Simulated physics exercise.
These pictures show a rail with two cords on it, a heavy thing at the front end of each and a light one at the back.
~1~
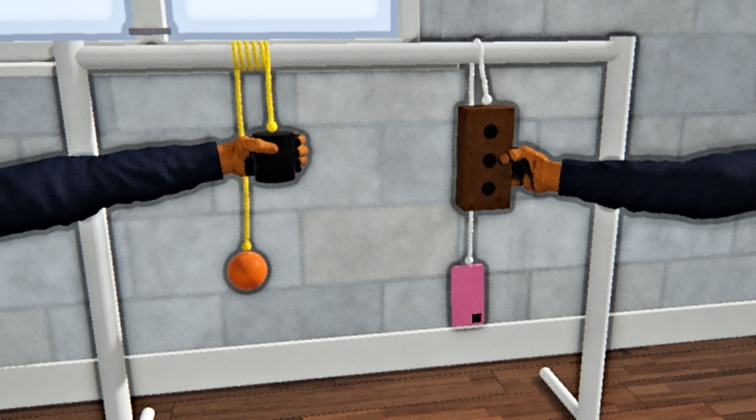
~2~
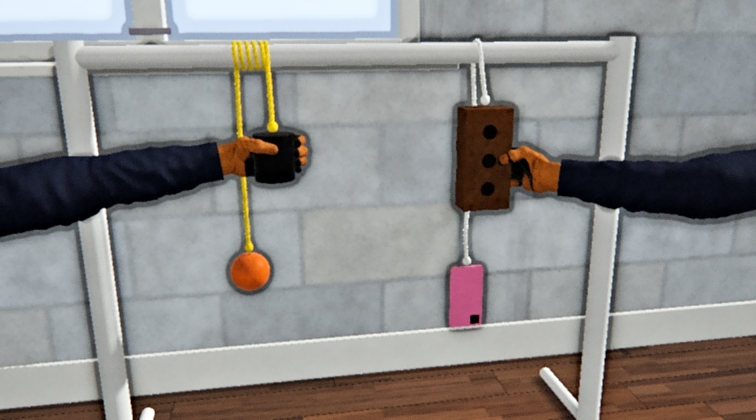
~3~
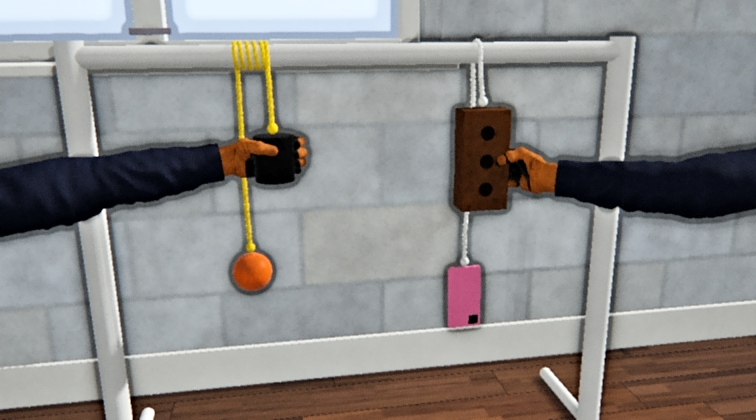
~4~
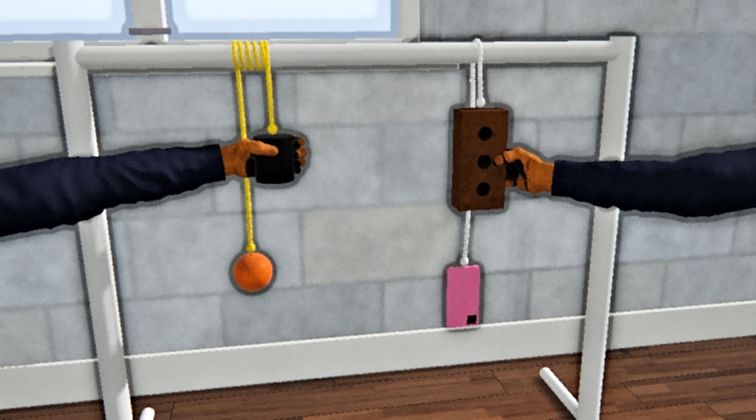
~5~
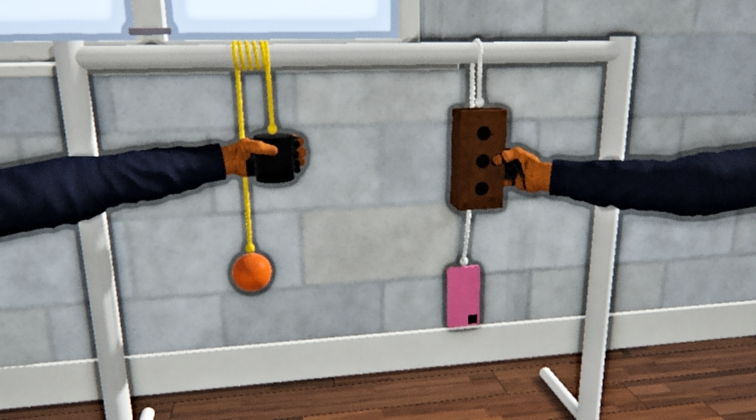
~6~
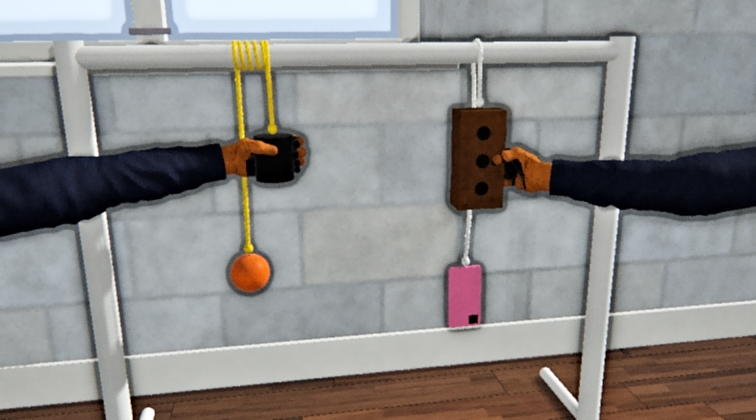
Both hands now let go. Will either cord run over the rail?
Outcome: The weight keeps its height, the brick runs down to the floor.
Then, 0.40 s after the last picture, weight hanging near (271, 155); brick dropping near (473, 288).
Then, 0.72 s after the last picture, weight hanging near (271, 155); brick on the floor near (469, 409).
At rest, weight hanging near (271, 155); brick on the floor near (469, 409). The weight stays hanging and the brick drops.
